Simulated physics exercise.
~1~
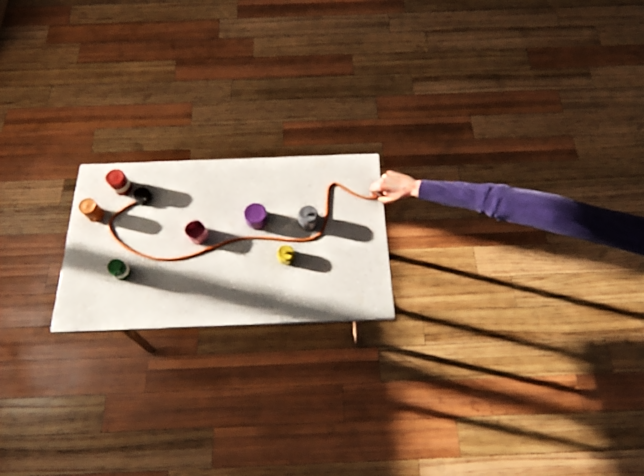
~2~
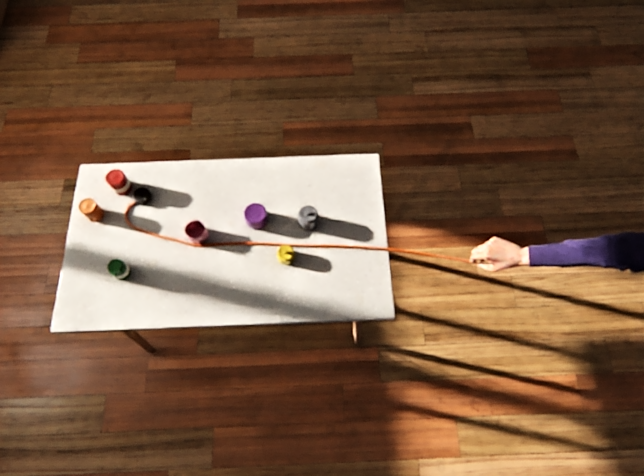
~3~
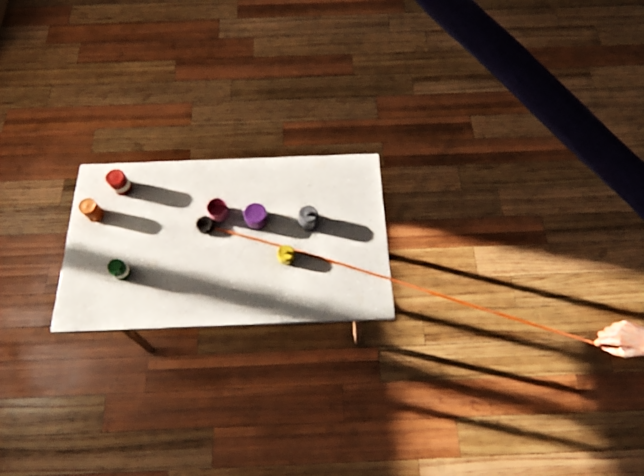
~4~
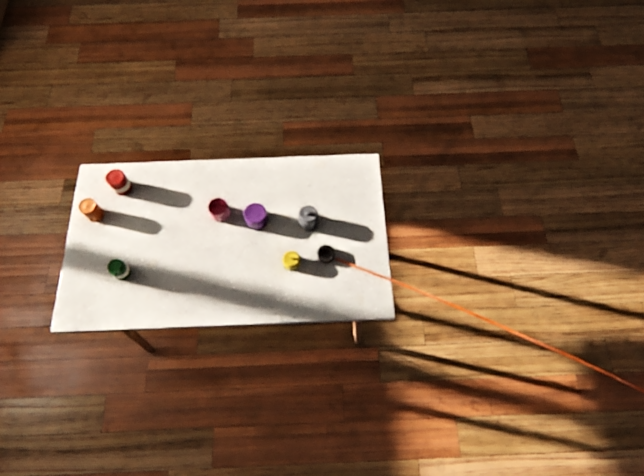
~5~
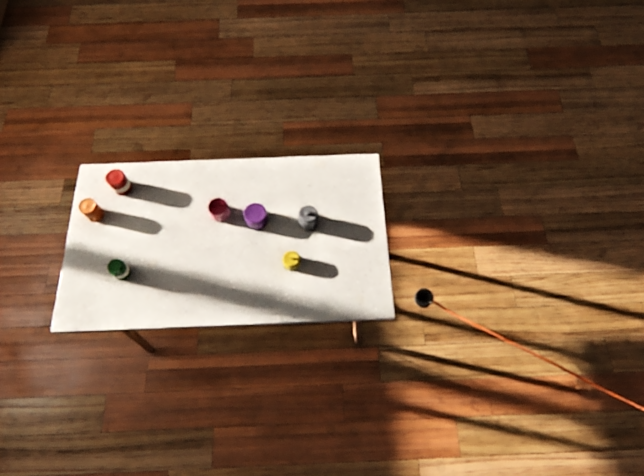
A hand pulls an orange cord rightward, dragging a small black object off the white table.
